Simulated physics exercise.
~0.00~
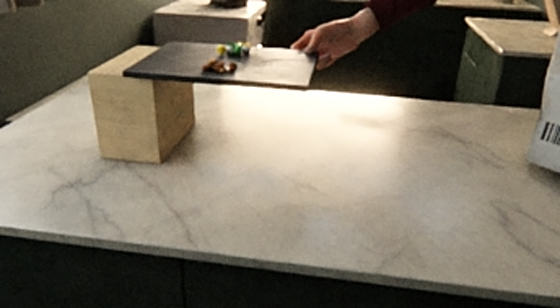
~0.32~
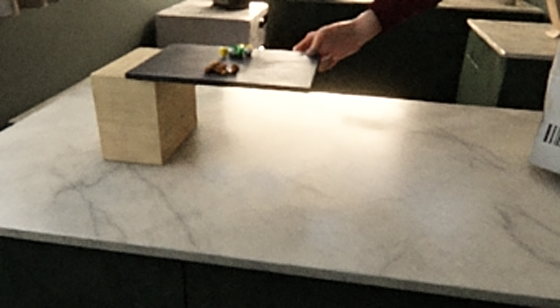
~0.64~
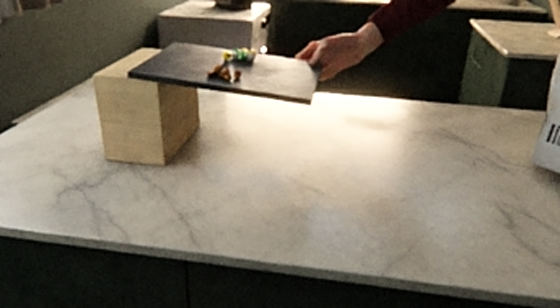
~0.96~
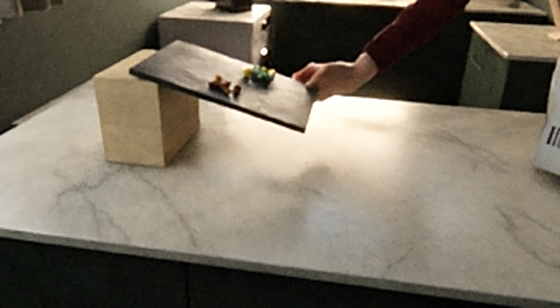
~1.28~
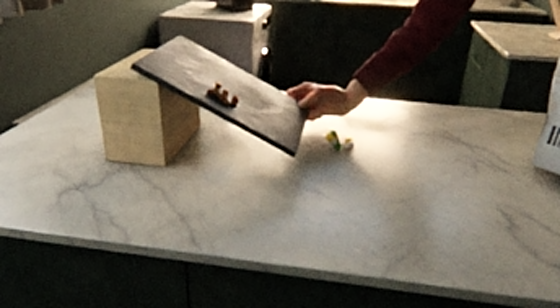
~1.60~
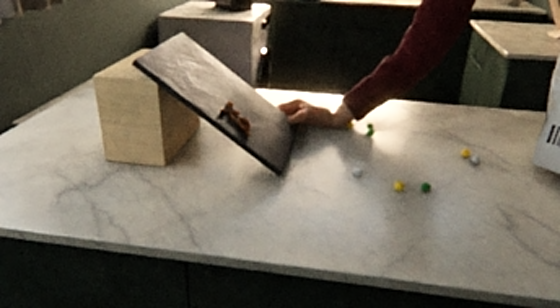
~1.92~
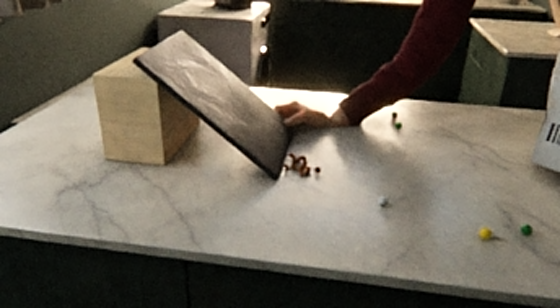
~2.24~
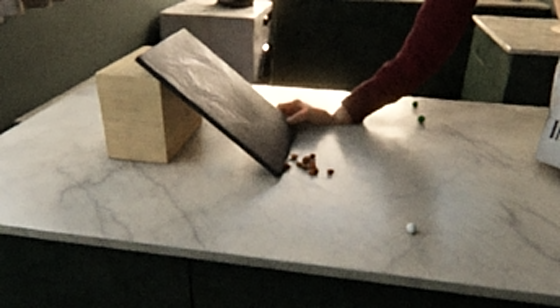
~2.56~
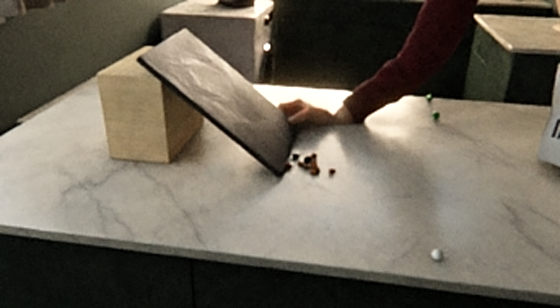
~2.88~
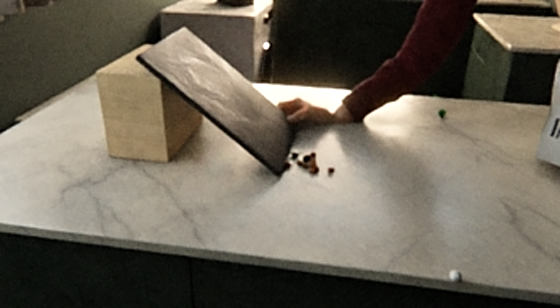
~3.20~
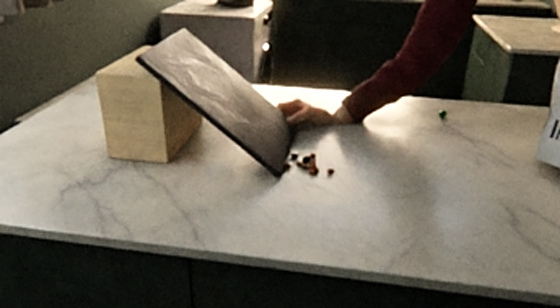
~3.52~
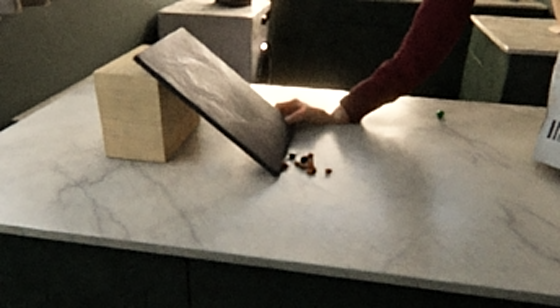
Small coloured balls rolling off a dark board as a hand lowers it, most leaving the counter while brown bits settle at its foot.
